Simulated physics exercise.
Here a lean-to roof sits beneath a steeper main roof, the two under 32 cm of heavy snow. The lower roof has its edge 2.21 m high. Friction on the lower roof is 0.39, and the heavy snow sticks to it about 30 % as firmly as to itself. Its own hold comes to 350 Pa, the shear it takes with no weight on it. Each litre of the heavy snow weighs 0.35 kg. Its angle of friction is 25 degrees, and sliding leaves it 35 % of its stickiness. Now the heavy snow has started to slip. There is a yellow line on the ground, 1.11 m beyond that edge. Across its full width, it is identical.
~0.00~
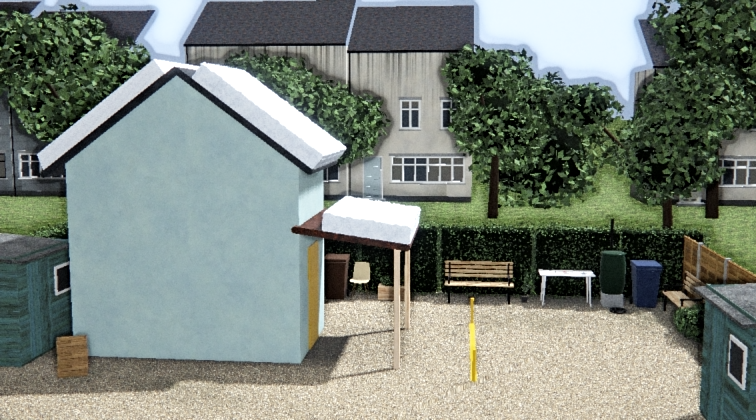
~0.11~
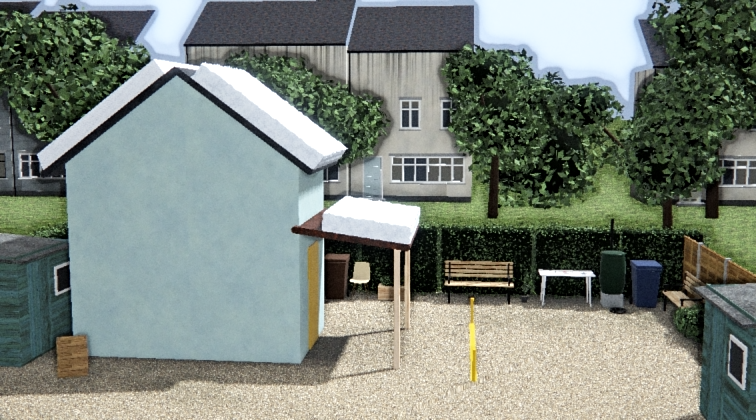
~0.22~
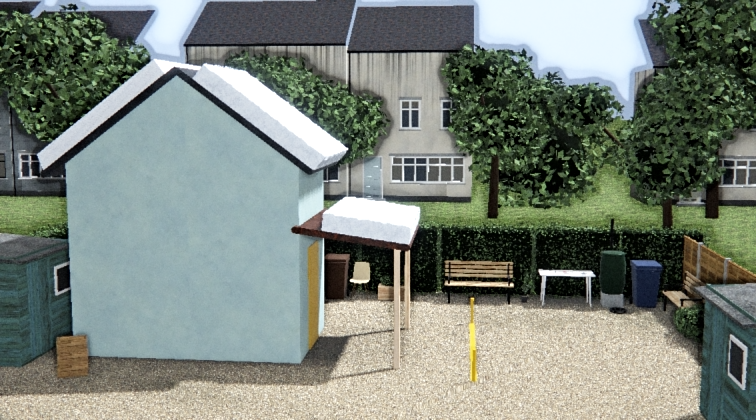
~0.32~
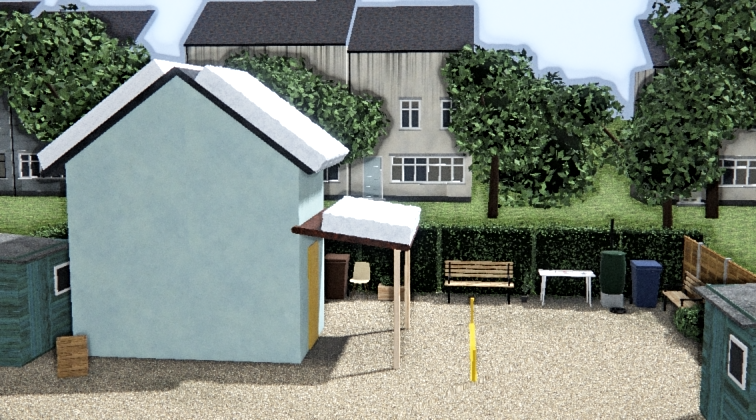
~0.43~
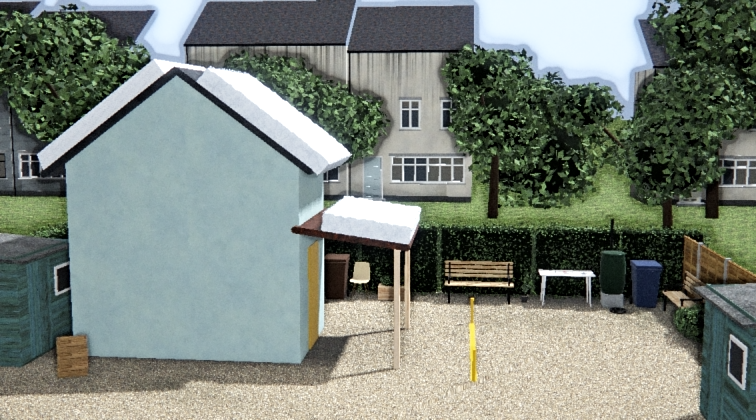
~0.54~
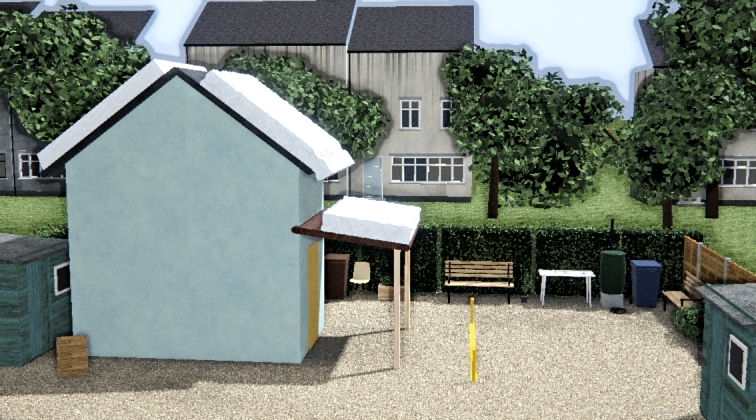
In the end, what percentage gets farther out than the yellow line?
About 23 %.
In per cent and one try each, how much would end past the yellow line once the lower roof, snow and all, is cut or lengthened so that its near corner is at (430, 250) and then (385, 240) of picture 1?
In that order: 14 %, 35 %.
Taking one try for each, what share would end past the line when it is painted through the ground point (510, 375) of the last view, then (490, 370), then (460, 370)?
First try around 12 per cent, second around 16 per cent, third around 30 per cent.
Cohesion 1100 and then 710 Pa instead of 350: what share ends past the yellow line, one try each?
First 0 %, second 2 %.
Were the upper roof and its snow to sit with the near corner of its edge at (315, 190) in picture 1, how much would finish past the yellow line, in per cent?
Roughly 4 %.
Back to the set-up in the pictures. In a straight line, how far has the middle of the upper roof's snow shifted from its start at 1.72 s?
I'd reckon close to 1.8 m.
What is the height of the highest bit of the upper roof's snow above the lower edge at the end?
I'd put it at around 0.7 m up.
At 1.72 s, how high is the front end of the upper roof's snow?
Measured height: Approx. 2.6 m.
After 1.08 s, none is below the lower edge and 0 % is past the line.
After 1.72 s, none is below the lower edge and 0 % is past the line.
After 2.36 s, 7 % is below the lower edge and 0 % is past the line.
After 3.00 s, 40 % is below the lower edge and 15 % is past the line.
After 4.90 s, 47 % is below the lower edge and 23 % is past the line.
